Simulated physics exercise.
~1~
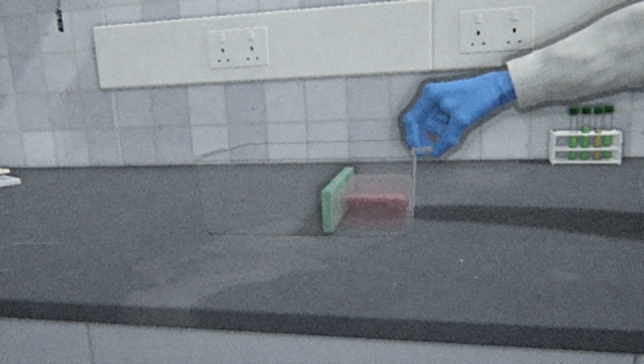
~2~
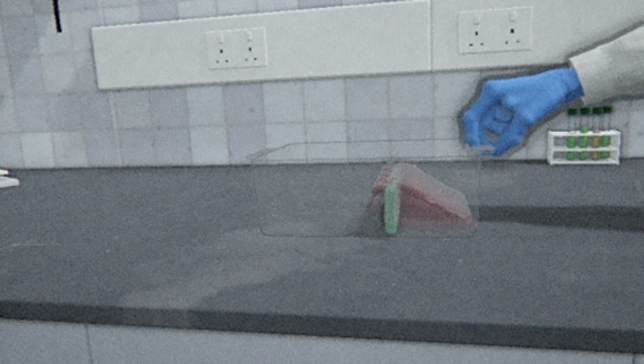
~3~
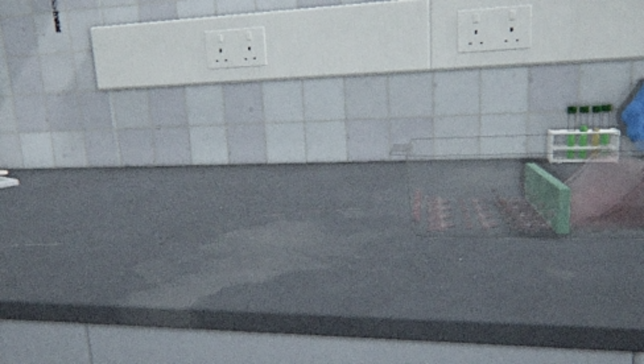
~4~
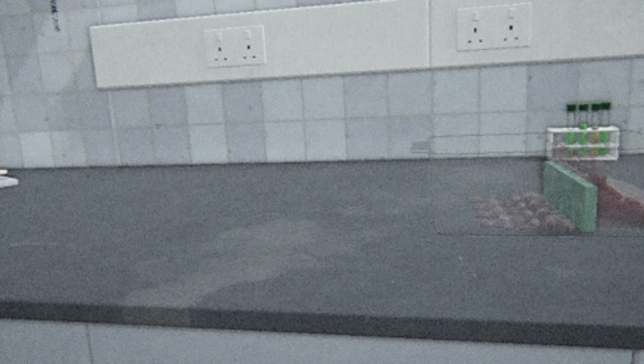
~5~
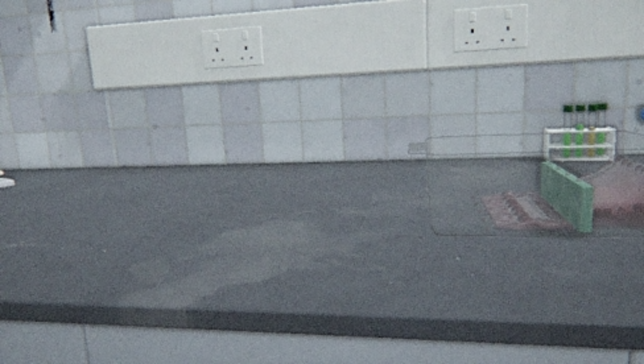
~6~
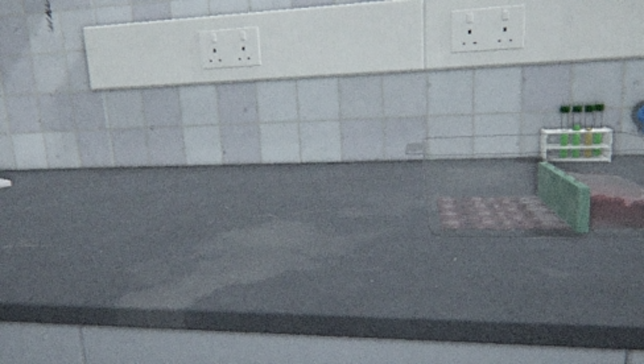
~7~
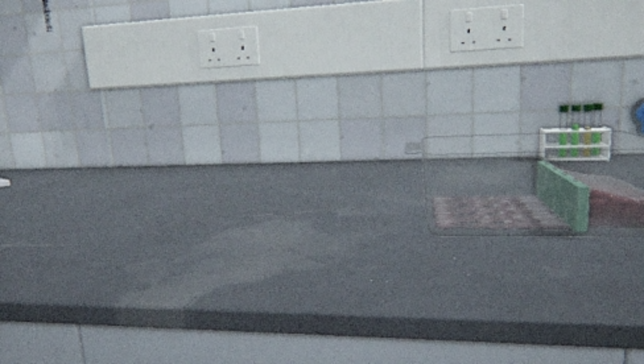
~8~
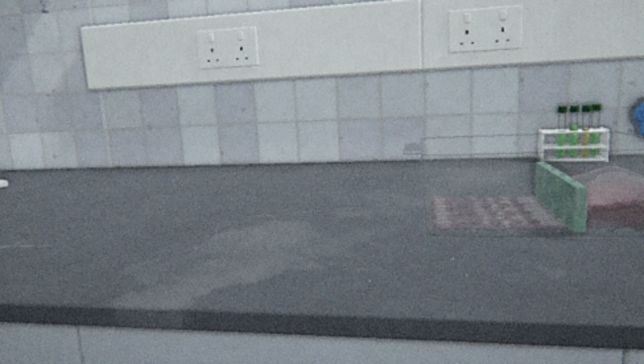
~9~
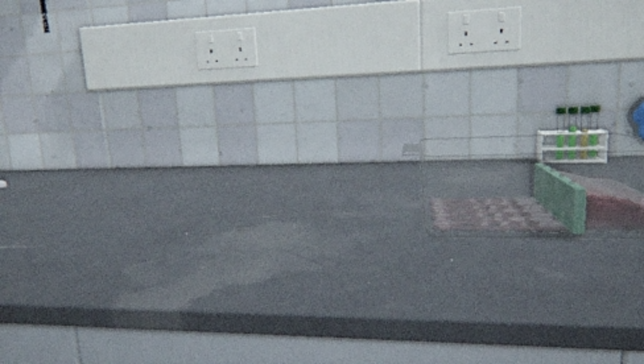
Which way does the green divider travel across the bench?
The green divider travels to the right, along with the clear box that the gloved hand pulls.
